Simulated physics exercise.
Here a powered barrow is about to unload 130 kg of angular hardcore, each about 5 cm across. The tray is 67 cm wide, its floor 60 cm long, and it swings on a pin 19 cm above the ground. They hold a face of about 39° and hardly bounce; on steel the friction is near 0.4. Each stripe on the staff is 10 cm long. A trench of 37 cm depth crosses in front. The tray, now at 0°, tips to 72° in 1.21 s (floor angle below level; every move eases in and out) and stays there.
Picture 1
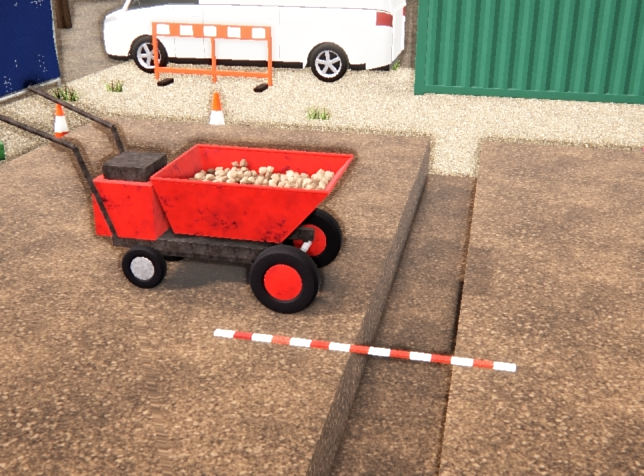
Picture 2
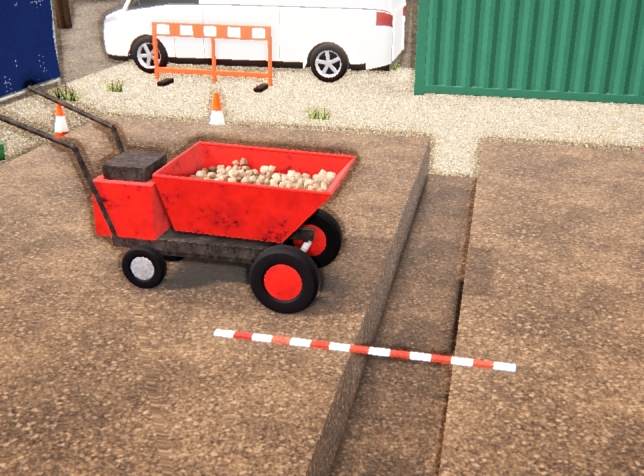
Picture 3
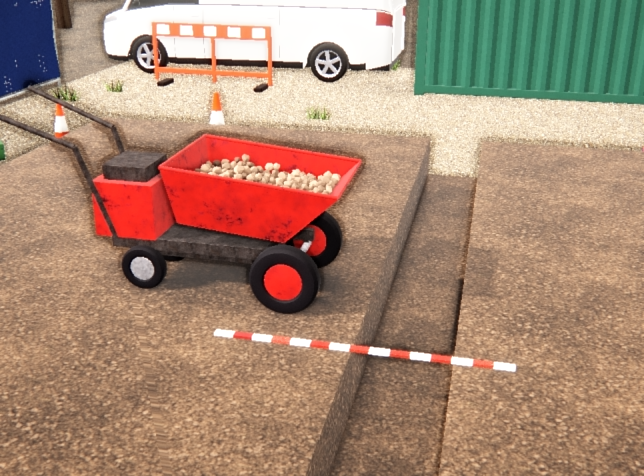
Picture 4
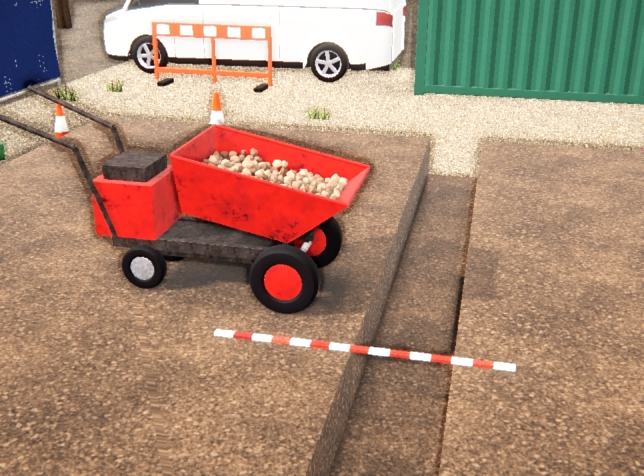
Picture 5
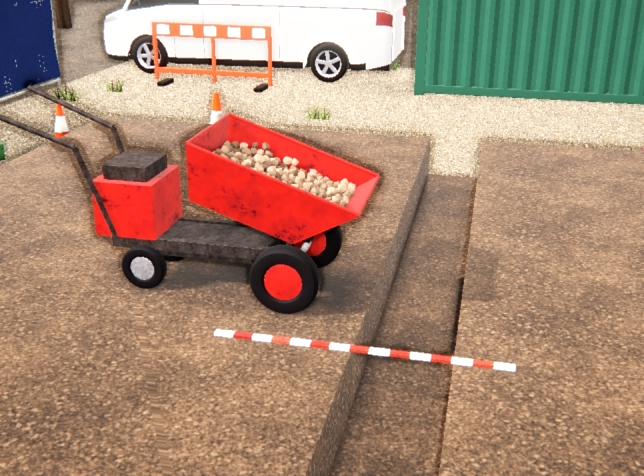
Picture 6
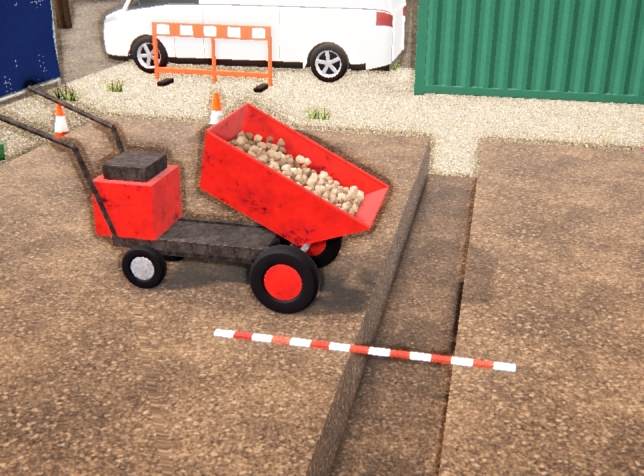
A red powered barrow stood still beside a shallow trench while its tray, loaded with pale stones, slowly rose at the back and tilted down to the right, the stones staying inside.
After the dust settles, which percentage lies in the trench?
About 100 per cent.
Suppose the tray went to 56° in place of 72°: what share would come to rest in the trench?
Then about 10 per cent.
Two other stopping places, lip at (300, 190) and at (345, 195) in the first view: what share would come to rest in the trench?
First some 100, then 95 per cent.
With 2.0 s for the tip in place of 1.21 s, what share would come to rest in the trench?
It would be near 100 per cent.
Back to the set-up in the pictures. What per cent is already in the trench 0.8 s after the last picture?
About 20 per cent by then.
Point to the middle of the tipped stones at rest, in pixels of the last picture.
Their middle is at about (423, 346).
Then, 0.4 s after the last picture the floor is at 61°, 100 % in the tray; the foremost stones are at (382, 259).
Then, 0.8 s after the last picture the floor is at 72°, 79 % in the tray, 21 % in the trench; the foremost stones are at (450, 335).
Then, 1.1 s after the last picture the floor is at 72°, 38 % in the tray, 61 % in the trench; the foremost stones are at (471, 312).
Then, 3.1 s after the last picture the floor is at 72°, 0 % in the tray, 100 % in the trench; the foremost stones are at (474, 321).
